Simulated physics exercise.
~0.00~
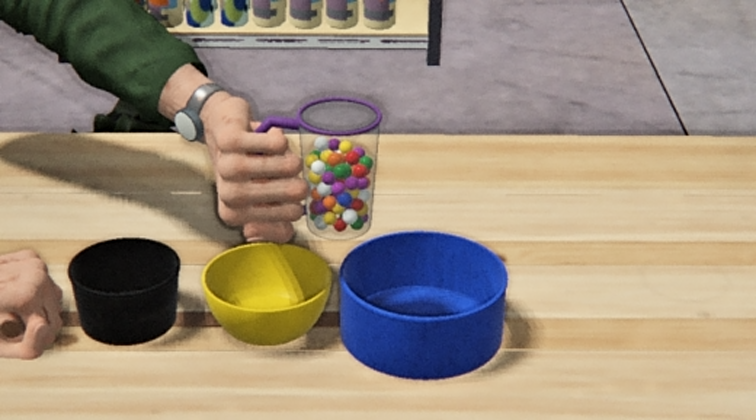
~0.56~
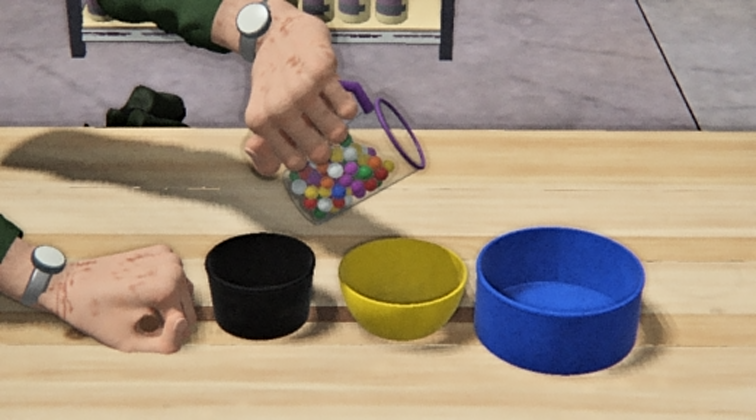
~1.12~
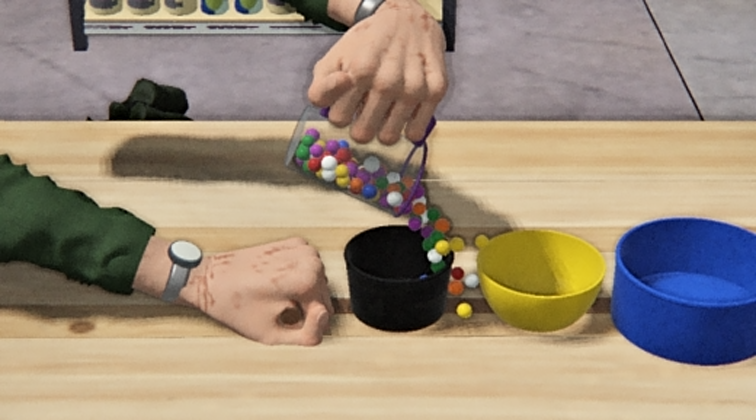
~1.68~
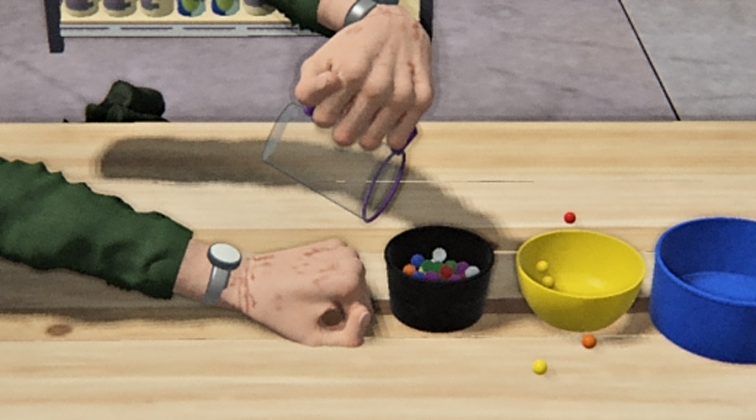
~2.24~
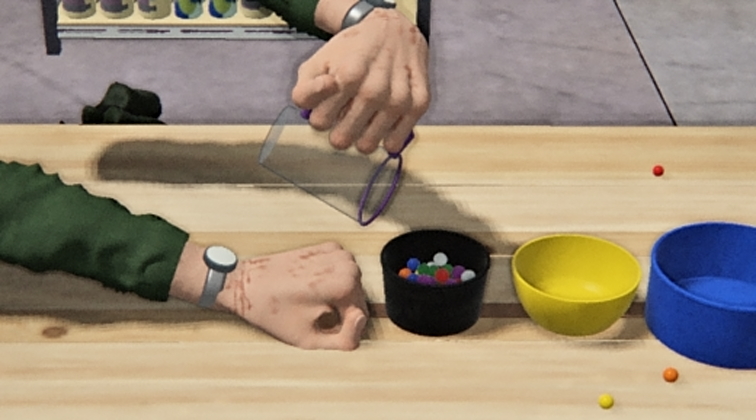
Colorful marbles pour from a tipped cup, mostly into the black dish, while a few scatter.
